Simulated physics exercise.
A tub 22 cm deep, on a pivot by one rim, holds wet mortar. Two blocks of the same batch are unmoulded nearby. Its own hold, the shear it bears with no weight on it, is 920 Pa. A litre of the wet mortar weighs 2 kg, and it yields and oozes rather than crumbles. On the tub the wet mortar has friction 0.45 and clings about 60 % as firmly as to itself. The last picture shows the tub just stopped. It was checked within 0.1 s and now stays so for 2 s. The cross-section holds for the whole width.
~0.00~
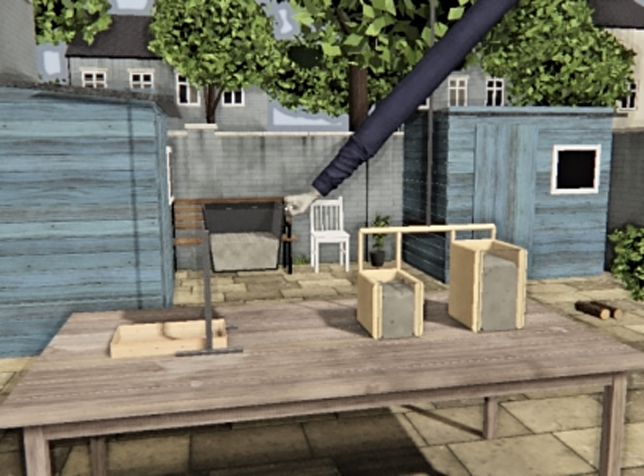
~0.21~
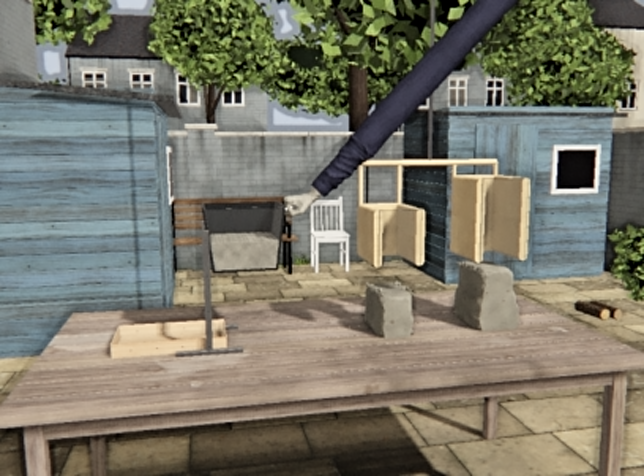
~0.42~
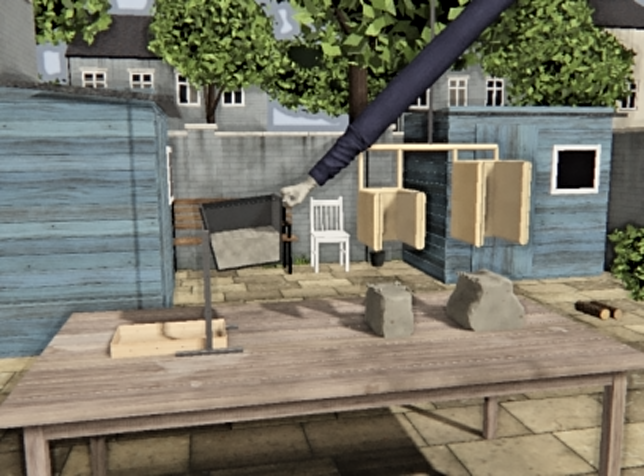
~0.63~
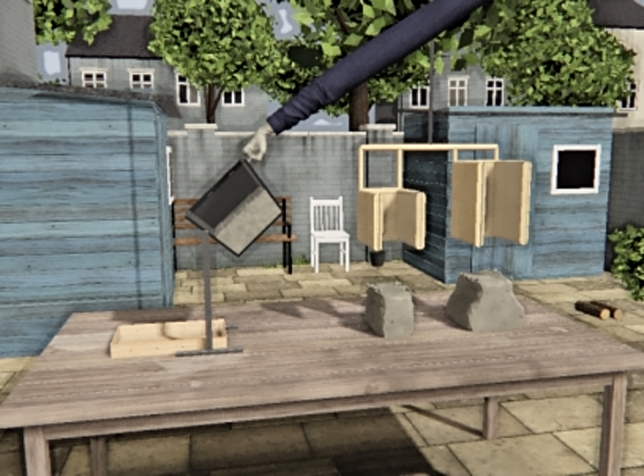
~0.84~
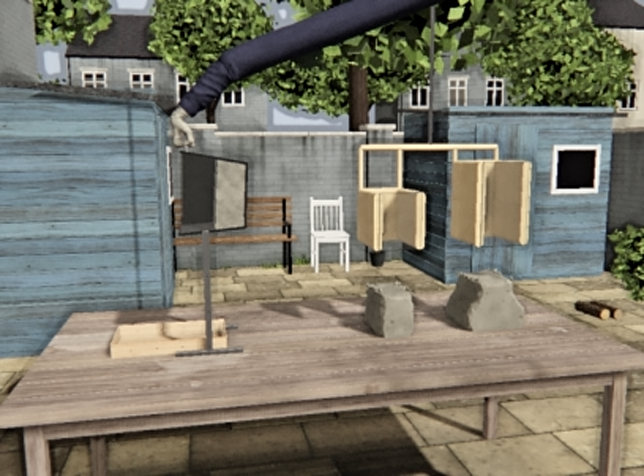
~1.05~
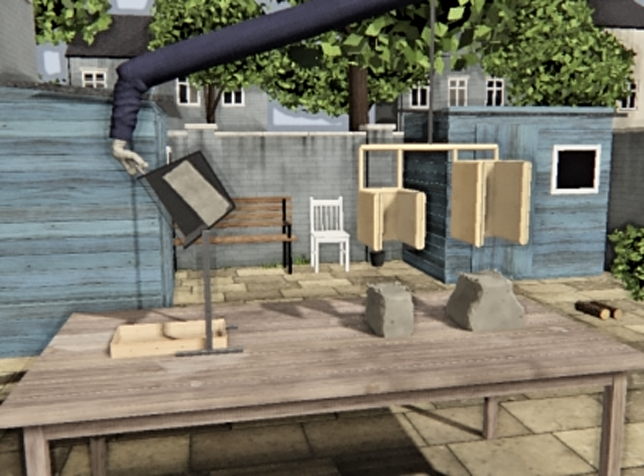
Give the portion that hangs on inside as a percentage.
It comes to some 0 %.
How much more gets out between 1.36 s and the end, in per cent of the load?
Near 0 %.
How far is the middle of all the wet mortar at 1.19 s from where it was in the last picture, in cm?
About 14 cm.
By 1.19 s, the tub is at 121 degrees and holds 62 %.
By 1.36 s, the tub is at 121 degrees and holds 0 %.
By 1.53 s, the tub is at 121 degrees and holds 0 %.
By 1.70 s, the tub is at 121 degrees and holds 0 %.
By 3.05 s, at the end, the tub is at 121 degrees and holds 0 %.
